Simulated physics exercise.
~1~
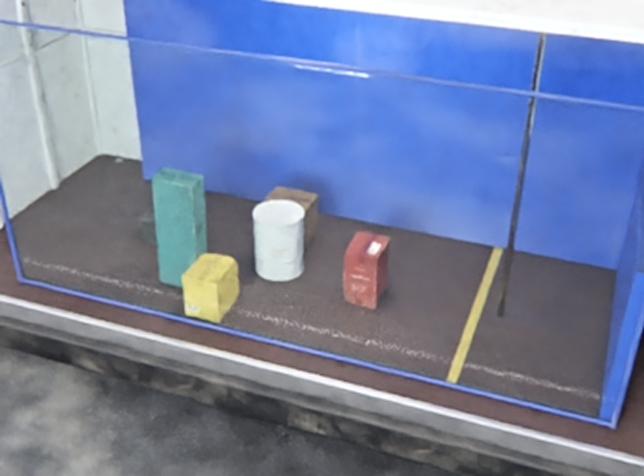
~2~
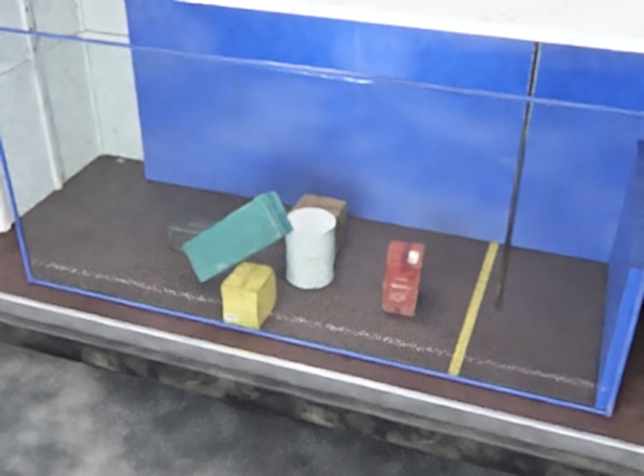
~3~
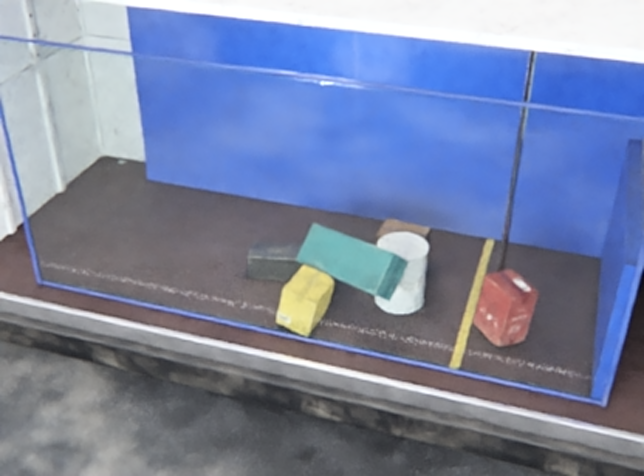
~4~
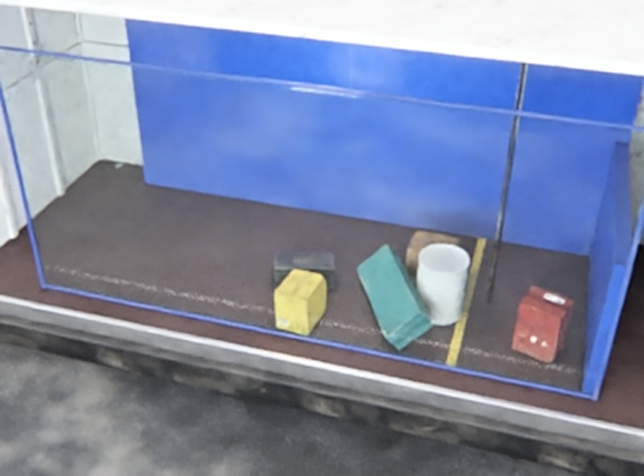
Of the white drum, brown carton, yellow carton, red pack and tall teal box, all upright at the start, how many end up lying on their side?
Just one of them ends up on its side, the tall teal box. The drum, both cartons and the red pack are still upright at the end.
